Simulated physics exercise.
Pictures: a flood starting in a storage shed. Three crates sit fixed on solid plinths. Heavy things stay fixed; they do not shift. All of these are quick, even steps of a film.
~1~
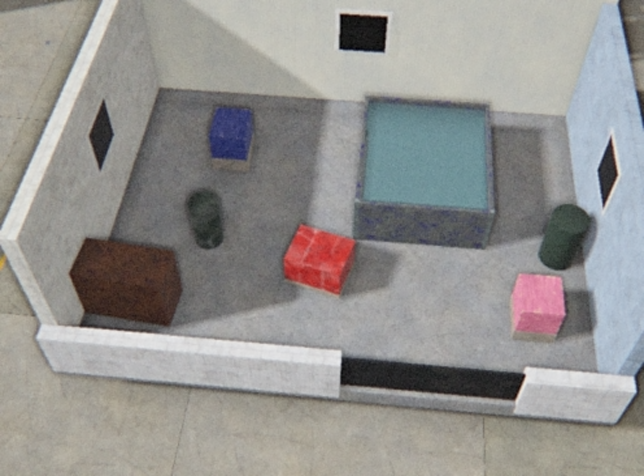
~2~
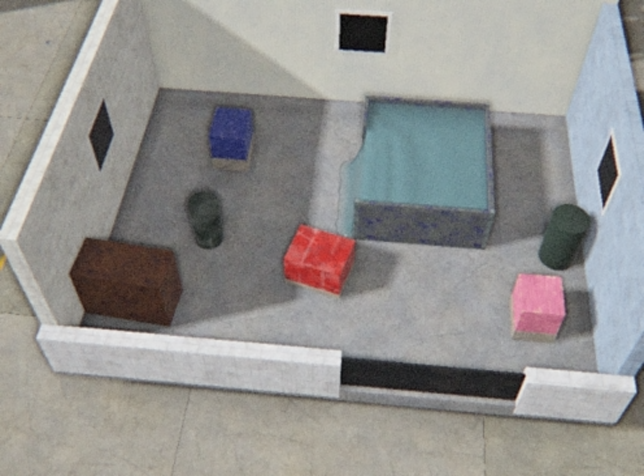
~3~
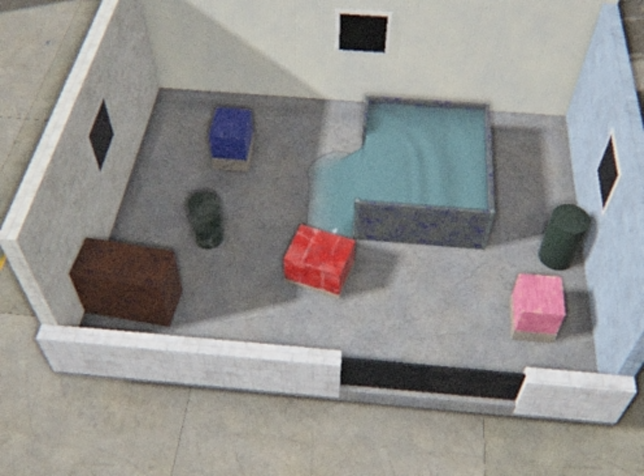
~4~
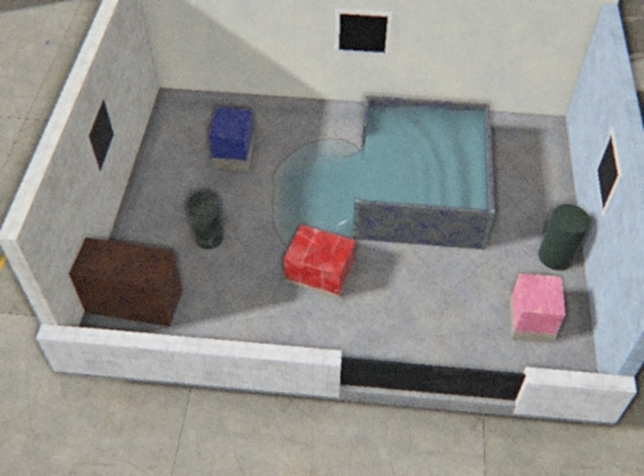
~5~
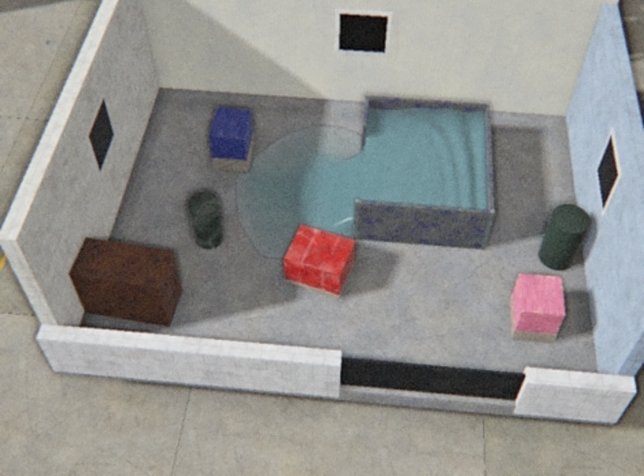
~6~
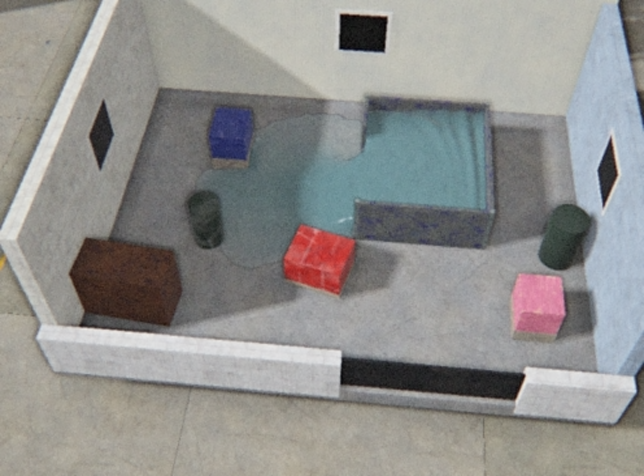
Teal water pours leftward through a gap in the left side of a grey-walled open tank and spreads in a widening, thinning sheet across the floor, passing behind a red block toward a blue box and a dark green cylinder. The roofless grey room, seen from above by a still camera, also holds a brown box at left. A pink box and another green cylinder stand unmoved at right.
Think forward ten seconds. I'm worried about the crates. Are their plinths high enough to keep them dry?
Well, the red crate will get wet, the blue crate will get wet, the pink crate will stay dry.
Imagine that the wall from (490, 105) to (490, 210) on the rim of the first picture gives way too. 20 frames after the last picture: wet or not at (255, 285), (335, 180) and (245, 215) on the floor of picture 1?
Going through them in turn: Still unsoaked, then still unsoaked, then still unsoaked.
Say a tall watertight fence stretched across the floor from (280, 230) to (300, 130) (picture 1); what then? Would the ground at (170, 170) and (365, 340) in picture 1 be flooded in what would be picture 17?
In order, I'd call them bare and bare.
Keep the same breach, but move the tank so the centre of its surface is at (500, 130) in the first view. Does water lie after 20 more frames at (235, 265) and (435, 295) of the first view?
In that order: Awash, clear.
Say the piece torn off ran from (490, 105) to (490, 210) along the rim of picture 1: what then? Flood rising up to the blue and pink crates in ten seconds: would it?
The blue one is not reached; the pink one is reached.
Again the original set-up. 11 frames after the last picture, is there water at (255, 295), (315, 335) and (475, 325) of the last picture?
First inundated, second spared, third spared.
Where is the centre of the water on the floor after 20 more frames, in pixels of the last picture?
Centre of the water: Near (275, 196).
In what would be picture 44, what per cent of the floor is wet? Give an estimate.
Roughly 85 per cent.
A moment on, water covers 35 % of the floor; the red crate water round its plinth, the blue crate water round its plinth, the pink crate not reached.
Next, water covers 45 % of the floor; the red crate water round its plinth, the blue crate water round its plinth, the pink crate not reached.
Then, water covers 65 % of the floor; the red crate water round its plinth, the blue crate water round its plinth, the pink crate water round its plinth.
Later, water covers 85 % of the floor; the red crate water round its plinth, the blue crate water round its plinth, the pink crate water round its plinth.
In the end, water covers 100 % of the floor; the red crate was topped, the blue crate was topped, the pink crate stayed above the water.
